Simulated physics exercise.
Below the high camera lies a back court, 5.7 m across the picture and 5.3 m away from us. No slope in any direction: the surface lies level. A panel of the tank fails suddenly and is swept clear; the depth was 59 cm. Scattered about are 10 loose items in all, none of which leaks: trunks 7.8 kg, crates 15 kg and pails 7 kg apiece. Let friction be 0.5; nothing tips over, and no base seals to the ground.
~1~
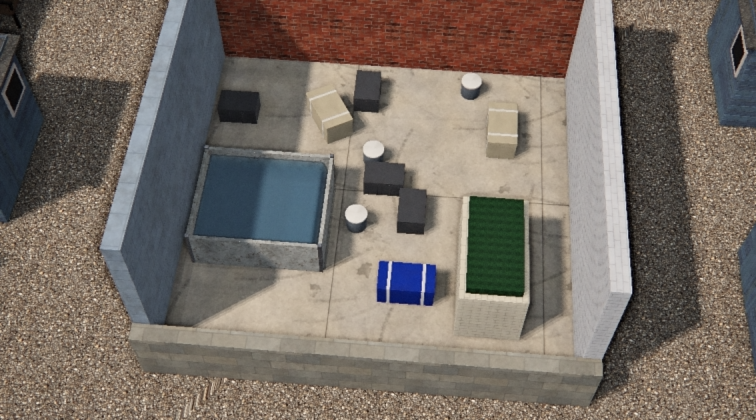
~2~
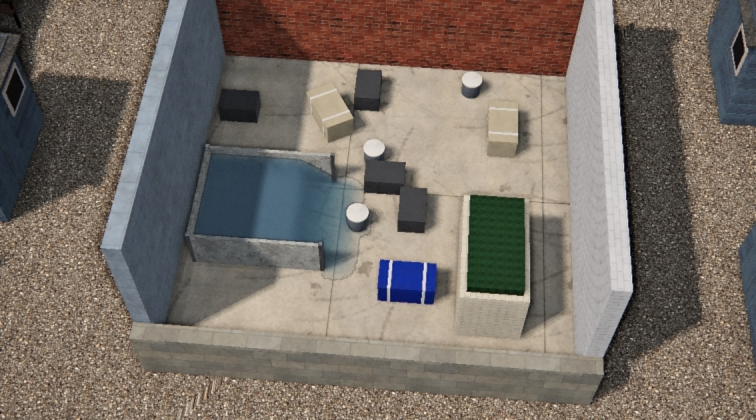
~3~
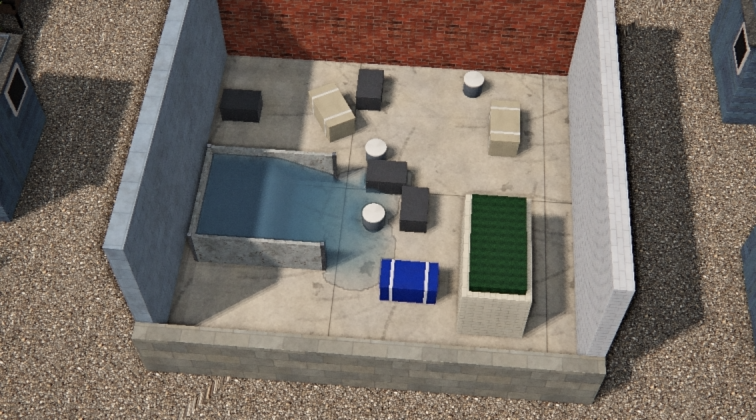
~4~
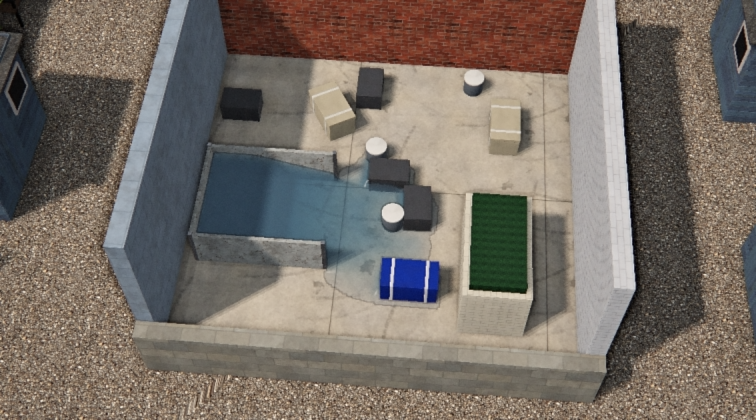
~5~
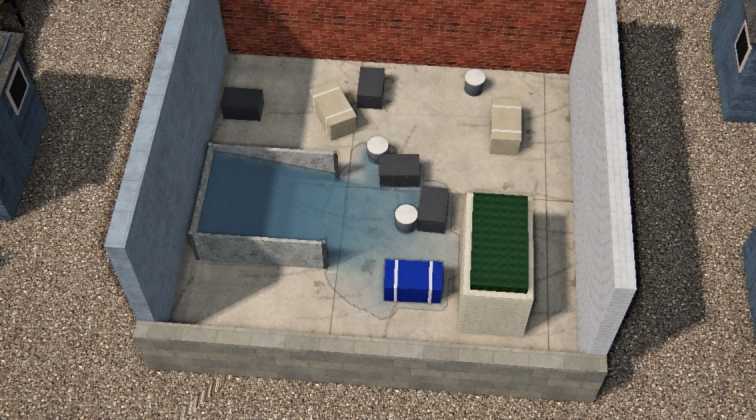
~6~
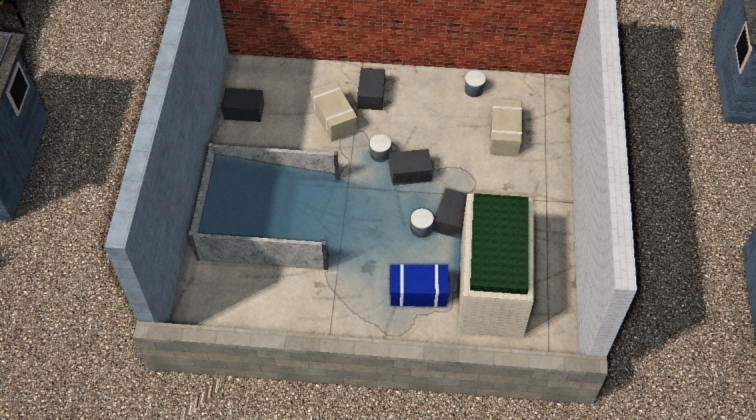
A walled back court with a level concrete floor and a red brick rear wall is seen from high above. A grey-walled tank of blue water stands at left, a cream block topped with green at right, and a blue trunk with white bands near the front, among dark and cream crates and white-topped pails. The tank's right side opens, water spreads rightward, and a pail, dark crates and the trunk shift right.
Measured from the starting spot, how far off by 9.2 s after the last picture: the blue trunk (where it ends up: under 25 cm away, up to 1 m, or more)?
It ends up distant.
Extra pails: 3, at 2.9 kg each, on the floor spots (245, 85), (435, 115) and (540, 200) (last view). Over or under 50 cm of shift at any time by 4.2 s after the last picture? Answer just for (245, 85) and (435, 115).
Respectively: Inside the limit and outside the limit.
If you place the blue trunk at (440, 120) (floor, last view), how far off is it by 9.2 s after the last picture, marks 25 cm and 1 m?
As it turns out, it is swept away.
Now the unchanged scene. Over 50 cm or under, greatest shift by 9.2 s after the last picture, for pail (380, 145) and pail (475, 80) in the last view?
First one stayed inside, second one went too far.
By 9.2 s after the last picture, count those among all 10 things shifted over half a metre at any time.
9 in all.
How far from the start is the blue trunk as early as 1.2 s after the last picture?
I'd guess some 80 cm by then.
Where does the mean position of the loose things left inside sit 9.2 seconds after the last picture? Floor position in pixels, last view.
It sits at about (343, 150).
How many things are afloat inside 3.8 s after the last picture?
Count: 4.
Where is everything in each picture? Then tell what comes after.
In the first frame, the blue trunk at (407, 277) rests on the ground; water covers 2.6 m2; 0 of 10 have shifted.
In the second frame, the blue trunk at (407, 275), on the bottom; 3.4 m2 under water; 0 of 10 have shifted.
In the third frame, the blue trunk at (409, 275) rests on the ground; water covers 4.2 m2; 1 of 10 have shifted.
In the fourth frame, the blue trunk at (410, 273) rests on the ground; 5.2 m2 under water; 1 of 10 have shifted.
In the fifth frame, the blue trunk at (414, 275) rests on the ground, 5 cm from its start; water covers 6.4 m2; 3 of 10 have shifted.
In the sixth frame, the blue trunk at (419, 279), on the bottom, 14 cm from its start; 7.6 m2 under water; 5 of 10 have shifted.
Then, 1.2 s after the last picture the blue trunk is near (403, 325), 0.9 m from its start, afloat; 3 afloat.
Then, 3.8 s after the last picture the blue trunk is near (204, 263), 2.9 m from its start, afloat; 4 afloat.
Then, 6.2 s after the last picture the blue trunk is near (213, 267), 2.7 m from its start, afloat; 4 afloat.
Then, 9.2 s after the last picture the blue trunk is near (212, 261), 2.8 m from its start, afloat; 5 afloat.
